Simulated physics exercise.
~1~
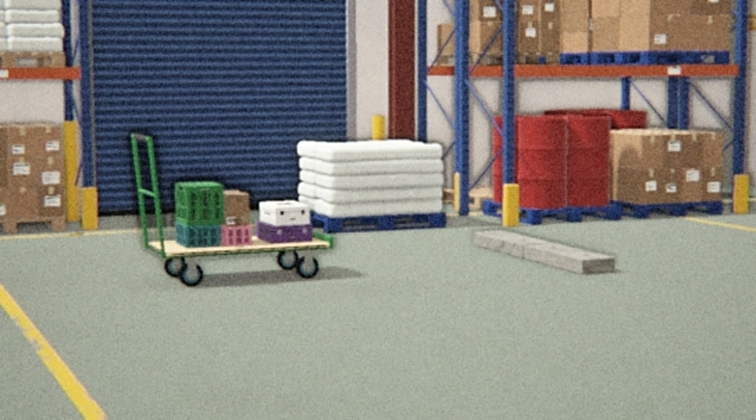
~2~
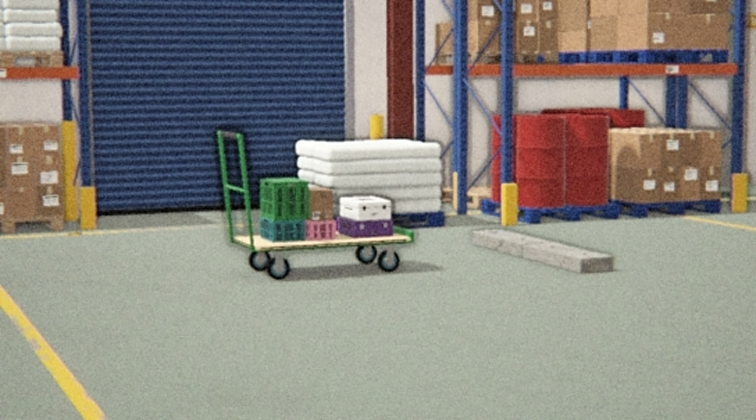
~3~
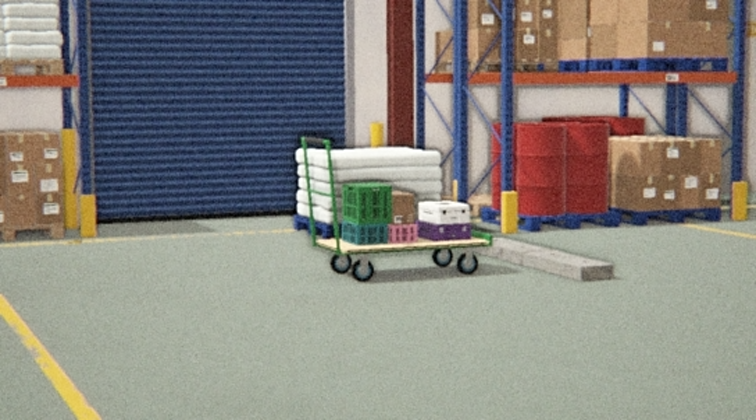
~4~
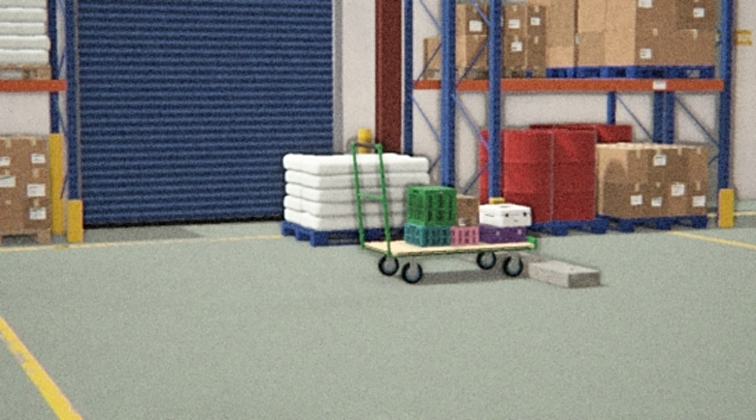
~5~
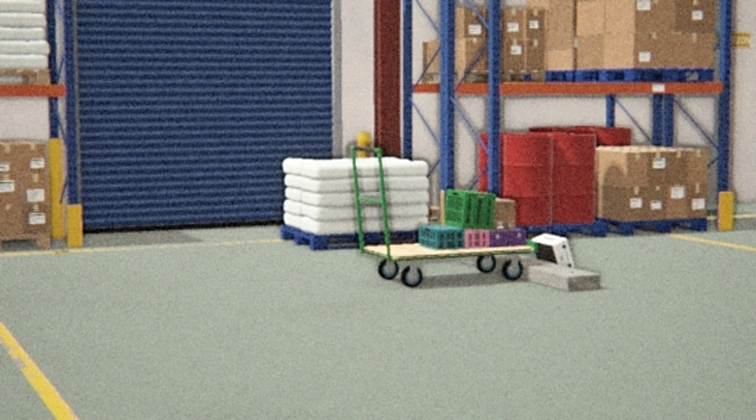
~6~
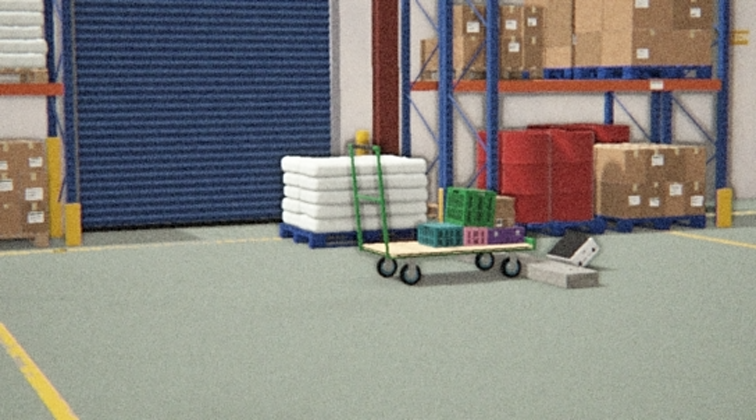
To begin with, a green-handled flat trolley carrying crates, a brown carton and a white toolbox on a purple one stands left of a low grey kerb in a warehouse. It rolls steadily right, passing a pallet of stacked white sacks, with its load staying in place. The trolley then stops short at the kerb, and the load shifts forward. The white toolbox slides off the front and tips over onto the kerb, while the green crate moves right on the deck. Finally, the toolbox lies turned over beyond the front edge, and everything else remains aboard the level trolley.
